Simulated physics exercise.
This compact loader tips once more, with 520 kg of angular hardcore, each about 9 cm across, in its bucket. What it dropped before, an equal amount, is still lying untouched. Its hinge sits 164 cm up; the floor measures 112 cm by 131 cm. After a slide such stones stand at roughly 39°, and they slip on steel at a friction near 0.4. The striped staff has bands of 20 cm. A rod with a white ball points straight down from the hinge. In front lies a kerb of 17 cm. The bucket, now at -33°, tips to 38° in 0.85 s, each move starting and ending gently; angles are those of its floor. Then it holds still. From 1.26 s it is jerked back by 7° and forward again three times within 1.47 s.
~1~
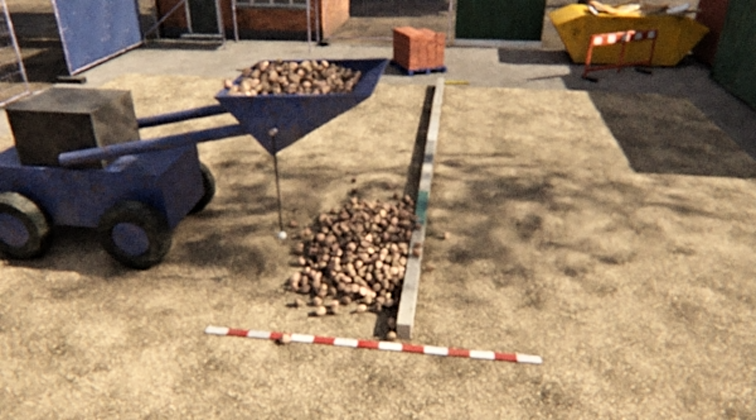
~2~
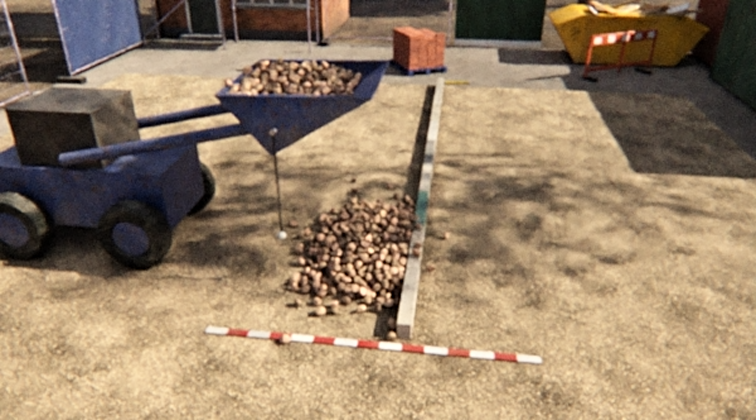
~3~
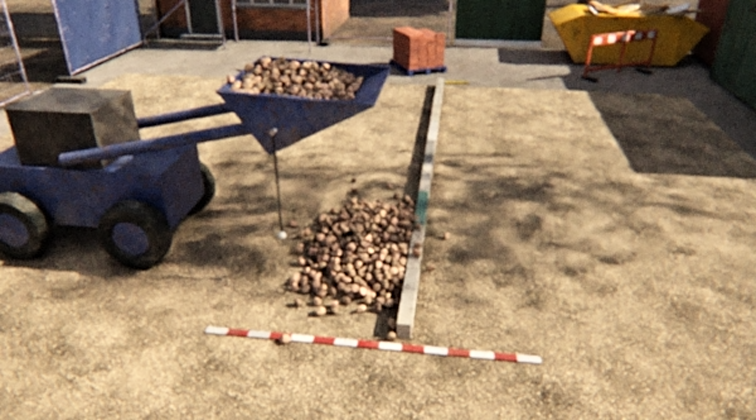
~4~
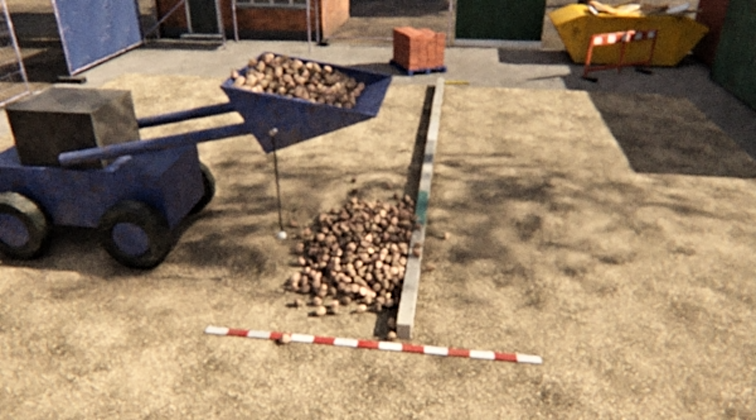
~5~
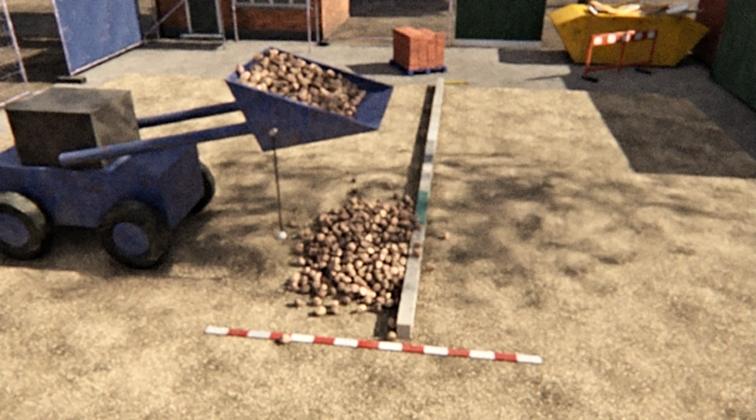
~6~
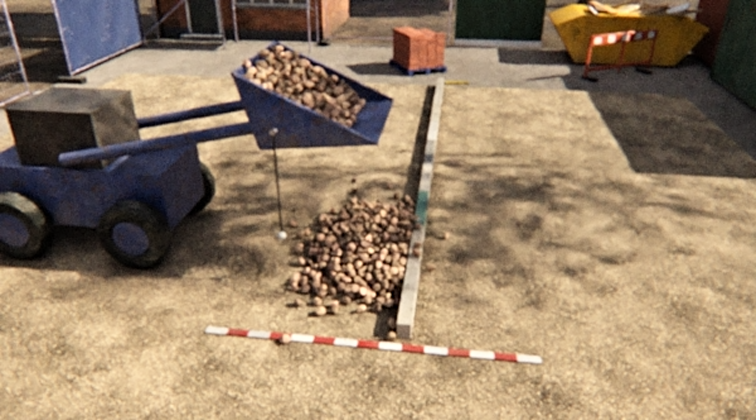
The clip opens on a blue loader at left holding a raised bucket of brownish stones above a loose pile beside a pale kerb, with a red-and-white staff in front. The bucket barely moves at first, then tilts steadily forward, its front lip dipping while the pile below stays still.
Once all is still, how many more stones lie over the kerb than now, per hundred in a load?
Close to 52 parts in a hundred.
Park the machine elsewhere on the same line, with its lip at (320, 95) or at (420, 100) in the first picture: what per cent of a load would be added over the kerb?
About 10 and 100 per cent.
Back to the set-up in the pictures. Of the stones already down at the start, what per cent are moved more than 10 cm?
About 0 per cent.
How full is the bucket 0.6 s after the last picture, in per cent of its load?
Roughly 95 per cent is still inside.
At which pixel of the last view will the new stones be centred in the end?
Their middle is at about (426, 242).
Then, 0.3 s after the last picture the floor is at 27°; in per cent of one load, 100 in the bucket, 100 on this side of the kerb; the foremost stones are at (420, 244).
Then, 0.6 s after the last picture the floor is at 38°; in per cent of one load, 96 in the bucket, 104 on this side of the kerb; the foremost stones are at (420, 244).
Then, 2.8 s after the last picture the floor is at 38°; in per cent of one load, 0 in the bucket, 148 on this side of the kerb, 52 over the kerb; the foremost stones are at (555, 264).
Then, 5.7 s after the last picture the floor is at 38°; in per cent of one load, 0 in the bucket, 148 on this side of the kerb, 52 over the kerb; the foremost stones are at (555, 264). Net gain over the kerb, 52.
